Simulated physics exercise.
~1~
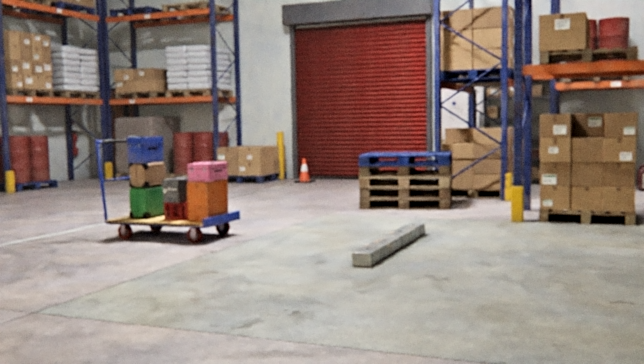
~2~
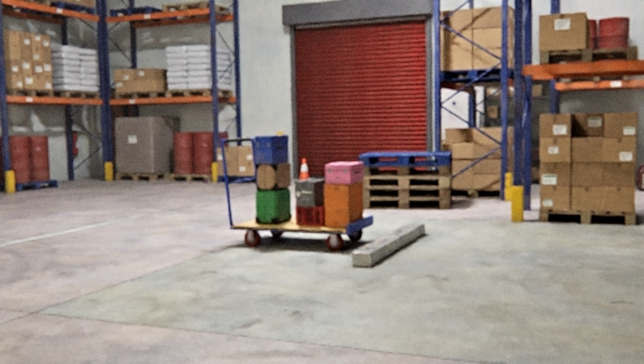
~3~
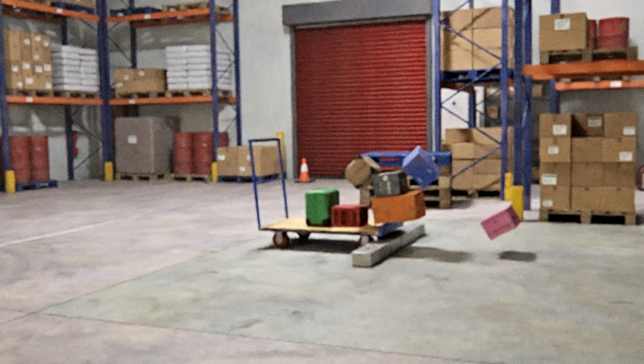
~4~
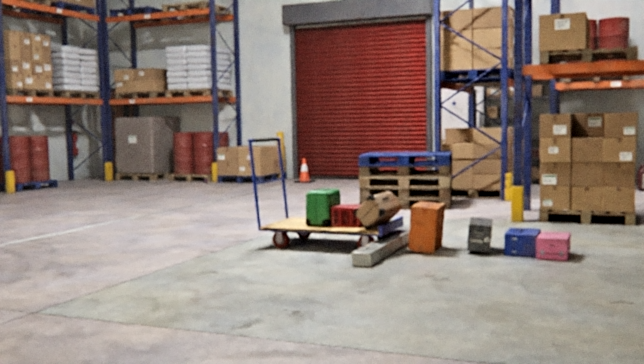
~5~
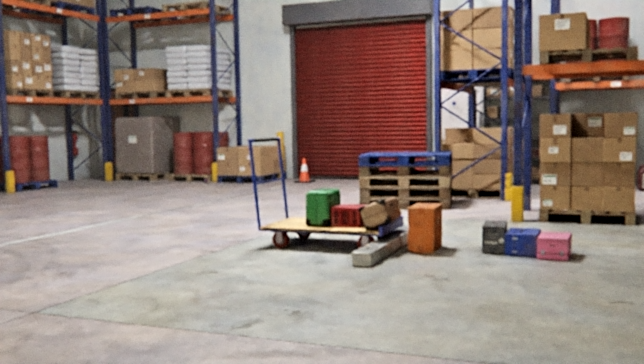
A loaded trolley rolls right into a low kerb and stops, throwing four boxes onto the floor beyond.
